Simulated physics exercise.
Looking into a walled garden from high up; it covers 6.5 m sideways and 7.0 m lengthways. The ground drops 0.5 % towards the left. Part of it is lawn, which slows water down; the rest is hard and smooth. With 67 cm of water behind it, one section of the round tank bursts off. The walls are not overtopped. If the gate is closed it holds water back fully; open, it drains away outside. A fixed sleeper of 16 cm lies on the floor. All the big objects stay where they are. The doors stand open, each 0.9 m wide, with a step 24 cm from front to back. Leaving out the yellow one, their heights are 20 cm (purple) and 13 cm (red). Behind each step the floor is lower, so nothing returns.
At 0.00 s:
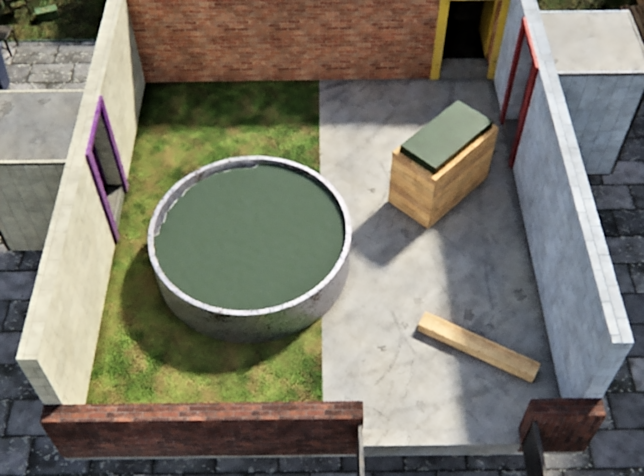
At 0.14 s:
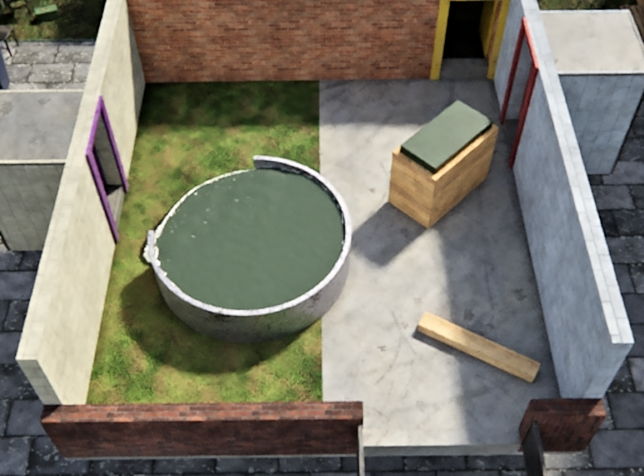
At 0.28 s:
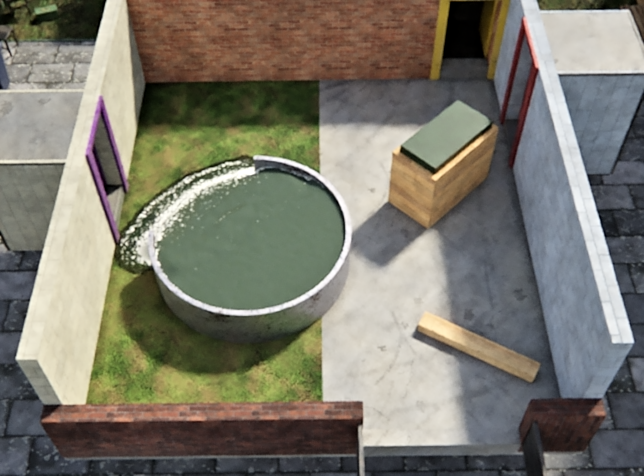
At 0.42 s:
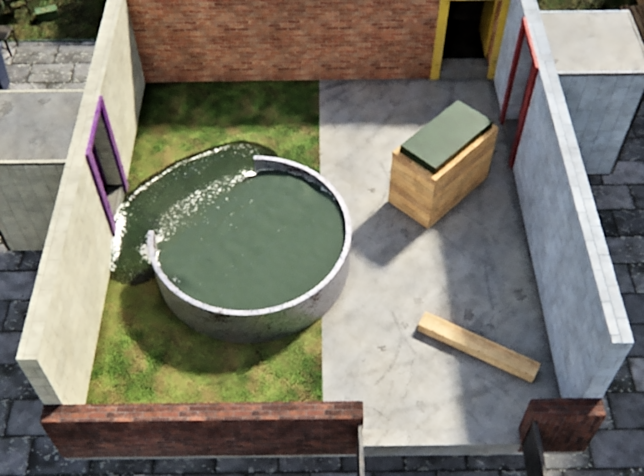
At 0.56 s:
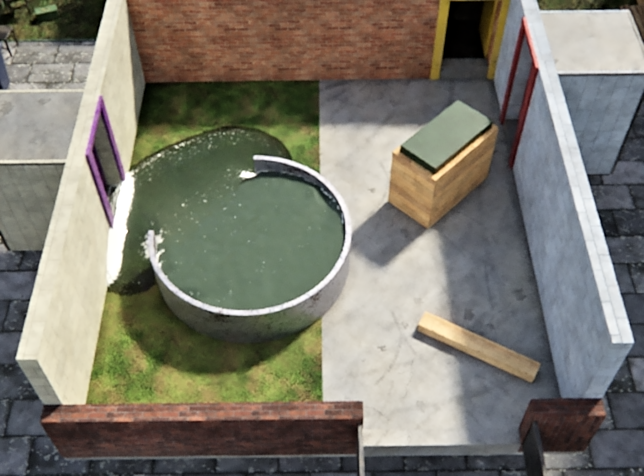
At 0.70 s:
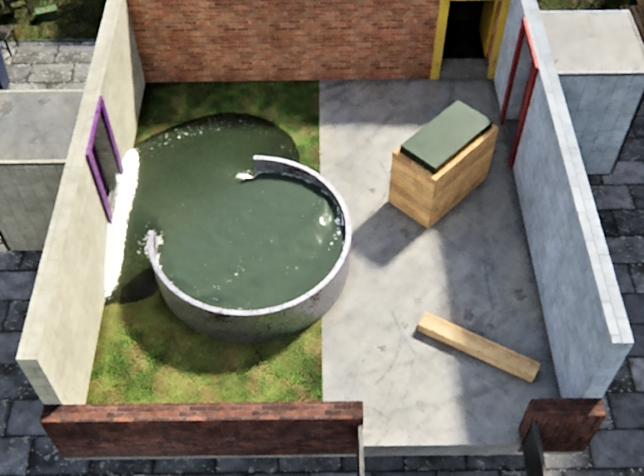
Round grey tank in a walled garden bursting open at its far left side, dark green water spreading over grass to the left wall.
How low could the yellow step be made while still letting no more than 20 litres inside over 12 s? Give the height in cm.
At least 17 cm or so.
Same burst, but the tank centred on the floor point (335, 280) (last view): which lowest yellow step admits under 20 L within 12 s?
About 16 cm.
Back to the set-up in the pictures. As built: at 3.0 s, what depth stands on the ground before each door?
In cm: Purple 31, red 0, yellow 0.
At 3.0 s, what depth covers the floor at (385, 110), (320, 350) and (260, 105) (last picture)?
In that order: 0, 0 and 22 cm.
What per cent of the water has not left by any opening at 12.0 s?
Roughly 88 in a hundred.
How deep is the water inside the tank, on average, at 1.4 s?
Roughly 44 cm on average.
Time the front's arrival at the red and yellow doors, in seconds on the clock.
Red 4.0 s, yellow 3.6 s.
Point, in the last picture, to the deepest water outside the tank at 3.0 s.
At about (144, 94).
After 1.4 s water covers 25 % of the floor, deepest (44 cm) near (125, 198); it has not reached the yellow door.
After 3.0 s water covers 35 % of the floor, deepest (44 cm) near (144, 94); it has not reached the yellow door.
After 12.0 s water covers 95 % of the floor, deepest (12 cm) near (190, 114); 10 cm at the yellow door, 0 litres in over its 26 cm step.
At the yellow door as built, the water arrived by 3.7 s and peaked near 23 cm at 6.2 s.
Run again over the same 12 s with other heights there, 41 litres in over 14.5 cm, 6 litres over 19.5 cm. The limit of 20 litres is kept from about 17 cm up.
